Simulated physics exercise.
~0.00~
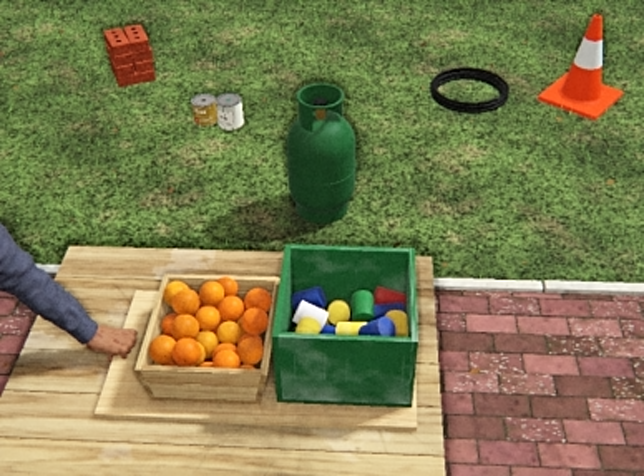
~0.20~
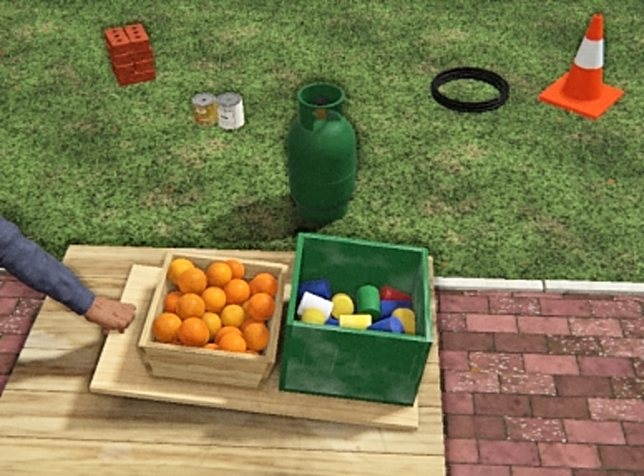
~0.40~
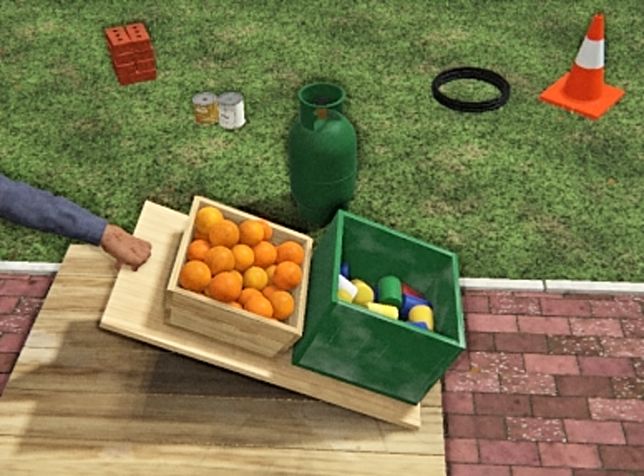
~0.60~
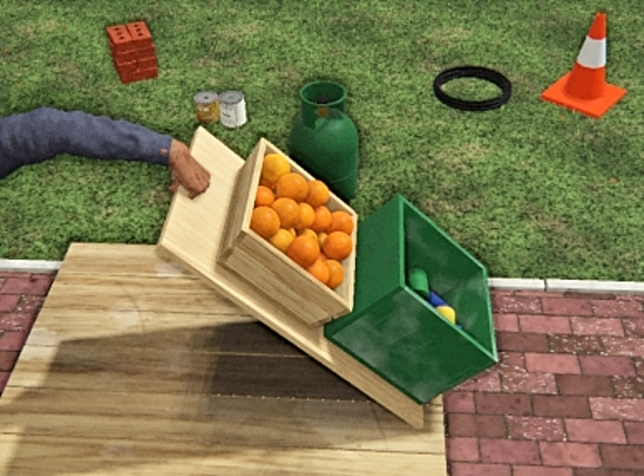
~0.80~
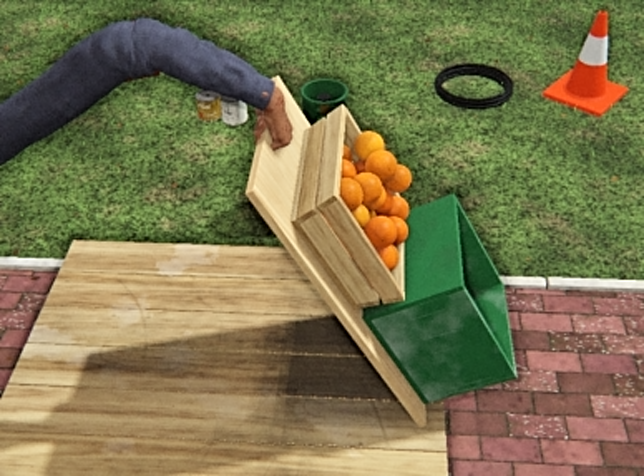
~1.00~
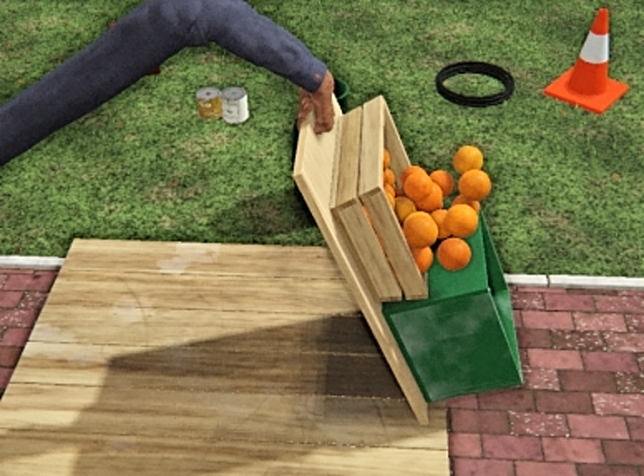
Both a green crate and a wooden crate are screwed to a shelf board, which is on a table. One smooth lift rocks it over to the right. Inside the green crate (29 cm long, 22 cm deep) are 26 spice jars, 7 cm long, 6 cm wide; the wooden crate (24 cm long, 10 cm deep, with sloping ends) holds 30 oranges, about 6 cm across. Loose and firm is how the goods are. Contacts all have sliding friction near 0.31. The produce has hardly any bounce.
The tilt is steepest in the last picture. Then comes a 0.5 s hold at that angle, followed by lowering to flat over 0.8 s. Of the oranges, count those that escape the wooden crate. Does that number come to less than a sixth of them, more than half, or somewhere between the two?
Bet it keeps from half to five-sixths of them inside.
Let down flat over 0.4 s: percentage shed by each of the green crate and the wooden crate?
Green crate 0, wooden crate 60 per cent.
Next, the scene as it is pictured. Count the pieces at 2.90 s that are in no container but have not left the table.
Count: Around 1.
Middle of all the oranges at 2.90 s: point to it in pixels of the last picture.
Near (254, 329).
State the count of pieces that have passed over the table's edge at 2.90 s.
The total is close to 8.
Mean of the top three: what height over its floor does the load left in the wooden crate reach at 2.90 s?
Around 15 centimetres.
After 1.30 s, tilt 69°; green crate 25 in, 1 out and wooden crate 22 in, 8 out.
After 1.69 s, tilt 59°; green crate 25 in, 1 out and wooden crate 22 in, 8 out.
After 2.22 s, tilt 2°; green crate 25 in, 1 out and wooden crate 22 in, 8 out.
When it is over (at 2.90 s), green crate 25 in, 1 out and wooden crate 22 in, 8 out. Asked share, 8 of 30, 27 per cent.
